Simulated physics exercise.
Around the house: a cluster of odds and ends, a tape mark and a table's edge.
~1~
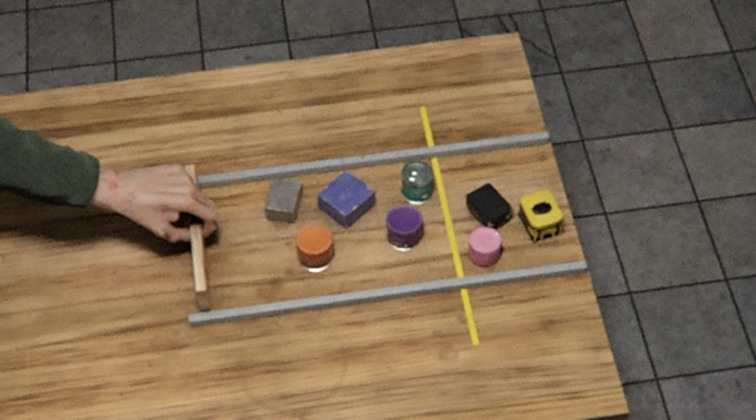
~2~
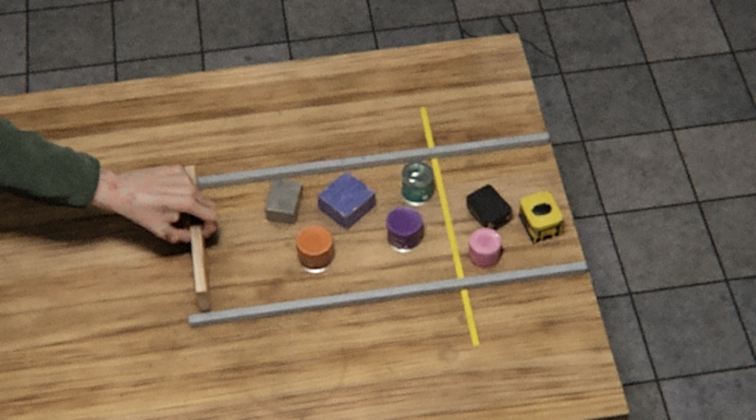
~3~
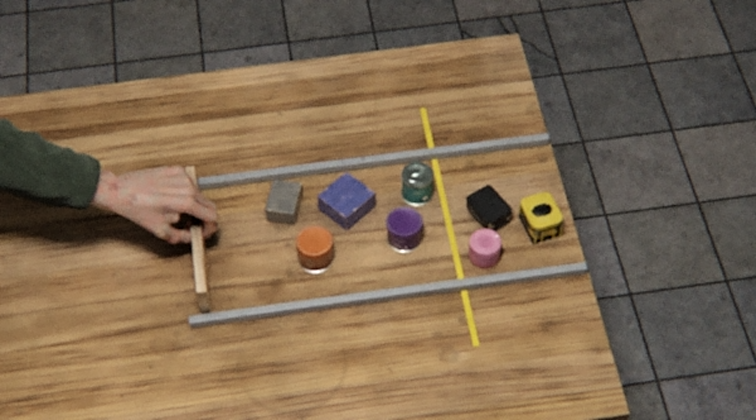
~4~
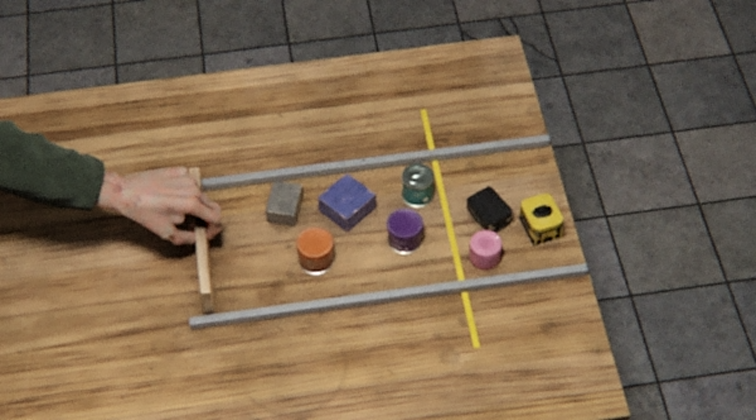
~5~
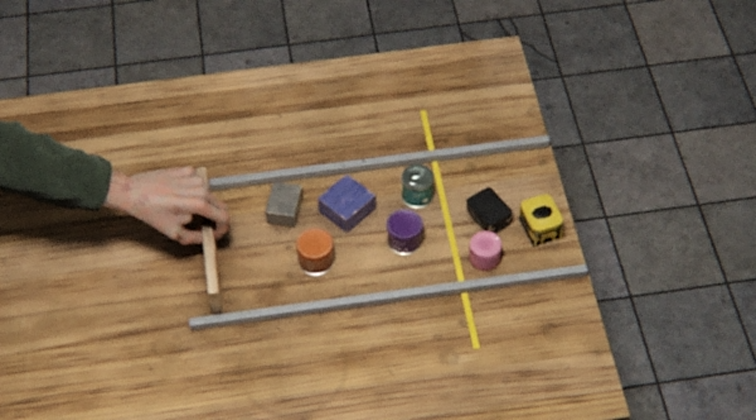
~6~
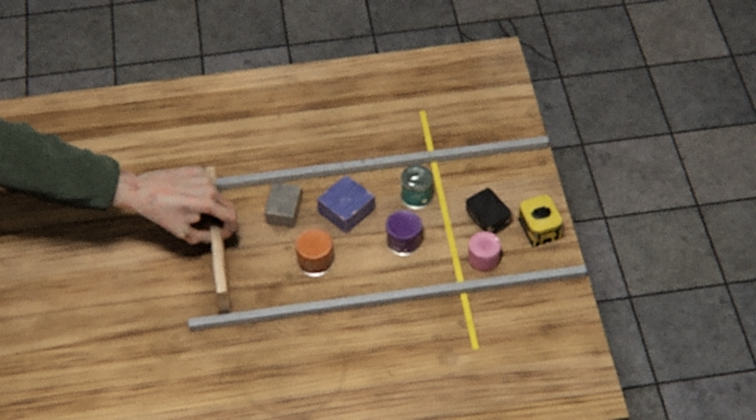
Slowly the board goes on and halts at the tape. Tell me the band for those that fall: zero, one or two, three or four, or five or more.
The number that fall off is zero.
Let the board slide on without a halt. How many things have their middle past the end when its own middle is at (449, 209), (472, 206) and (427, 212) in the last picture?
It would be 0, 1 and 0.
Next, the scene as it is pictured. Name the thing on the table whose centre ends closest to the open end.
That is the yellow case.
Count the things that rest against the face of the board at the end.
That makes 2.
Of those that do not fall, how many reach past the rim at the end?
Overhanging: 1.
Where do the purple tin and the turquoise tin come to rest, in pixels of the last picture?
First (500, 219), then (526, 172).
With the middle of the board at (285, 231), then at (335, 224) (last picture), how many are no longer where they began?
1 and 4.
A little later, none off yet; yellow case at rest near (540, 221); black case at rest near (488, 213); pink lid at rest near (484, 251).
Next, none off yet; yellow case at rest near (542, 221); black case shifted a little near (505, 211); pink lid at rest near (484, 251).
When it is over, the number that fall off is zero.
